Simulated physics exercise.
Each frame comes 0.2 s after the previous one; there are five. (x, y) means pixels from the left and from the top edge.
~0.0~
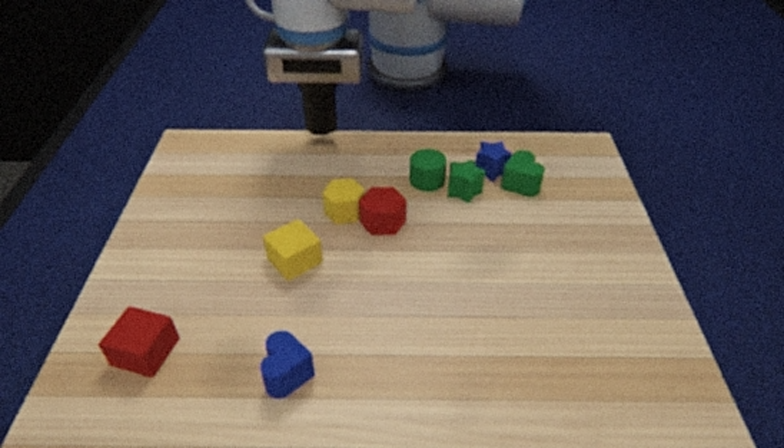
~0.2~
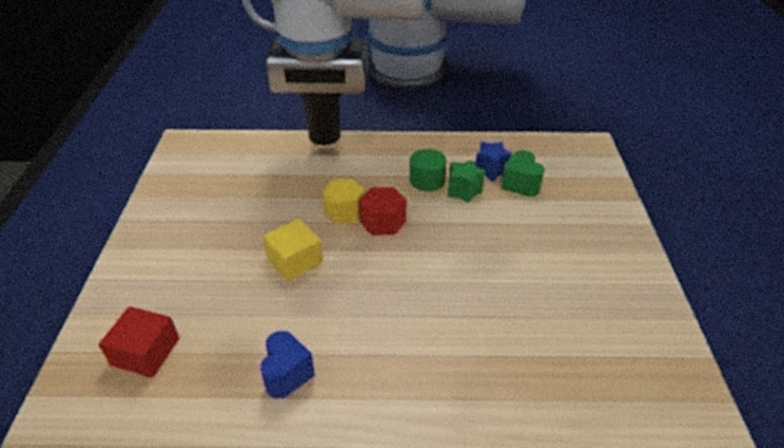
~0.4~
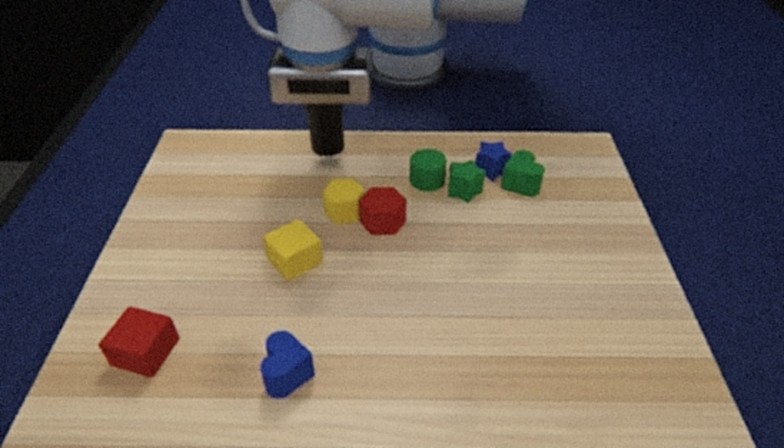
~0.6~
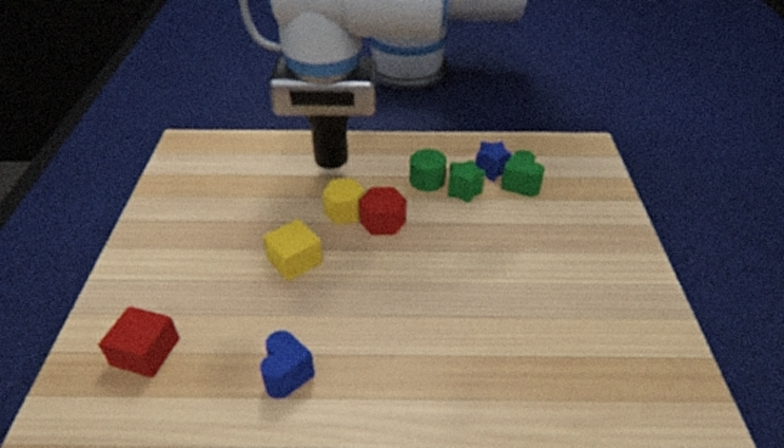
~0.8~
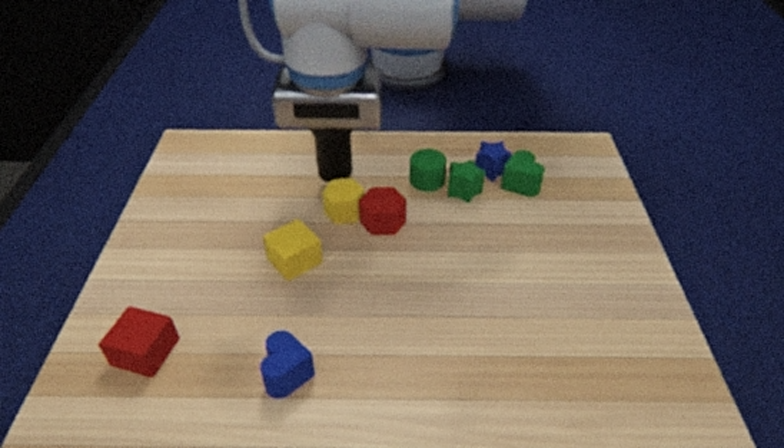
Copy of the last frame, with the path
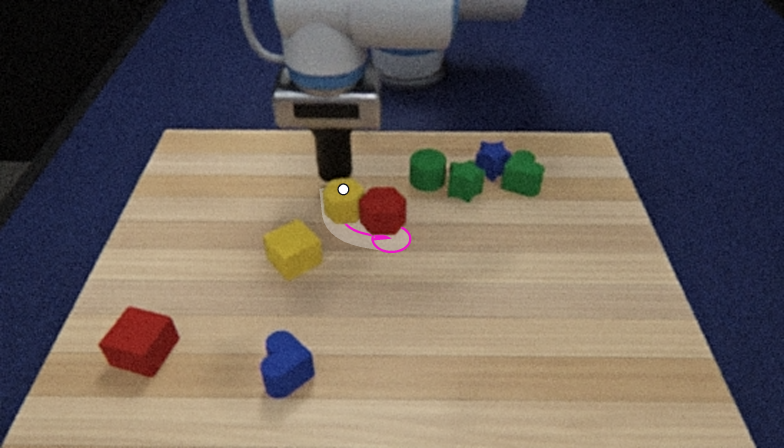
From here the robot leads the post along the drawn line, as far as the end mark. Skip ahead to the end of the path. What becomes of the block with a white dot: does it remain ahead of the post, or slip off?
Slid off.
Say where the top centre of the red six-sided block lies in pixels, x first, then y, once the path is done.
Most likely (431, 208).
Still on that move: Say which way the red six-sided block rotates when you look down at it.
Anticlockwise.
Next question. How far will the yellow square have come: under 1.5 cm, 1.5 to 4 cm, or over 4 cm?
It slides not even 1.5 cm.
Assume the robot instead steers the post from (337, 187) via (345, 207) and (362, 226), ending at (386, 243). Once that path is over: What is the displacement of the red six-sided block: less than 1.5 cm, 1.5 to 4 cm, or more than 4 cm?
Movement: Over 4 cm.
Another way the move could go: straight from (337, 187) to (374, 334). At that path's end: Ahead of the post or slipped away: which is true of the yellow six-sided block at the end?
I predict the post still has it in front.
The line goes from (337, 187) by way of (340, 210) and (356, 231) to (391, 238); the dot is on the yellow six-sided block.
The first path, step by step. One third of the way, post at (339, 195); yellow six-sided block at (351, 212), turned 25° anticlockwise; red six-sided block at (391, 205), turned 35° anticlockwise.
Two thirds of the way, post at (356, 216); yellow six-sided block at (363, 235); red six-sided block at (398, 207), turned 45° anticlockwise.
At the end, post at (391, 223); yellow square unmoved; yellow six-sided block at (370, 241), turned 20° clockwise; red six-sided block at (431, 208), turned 55° anticlockwise.
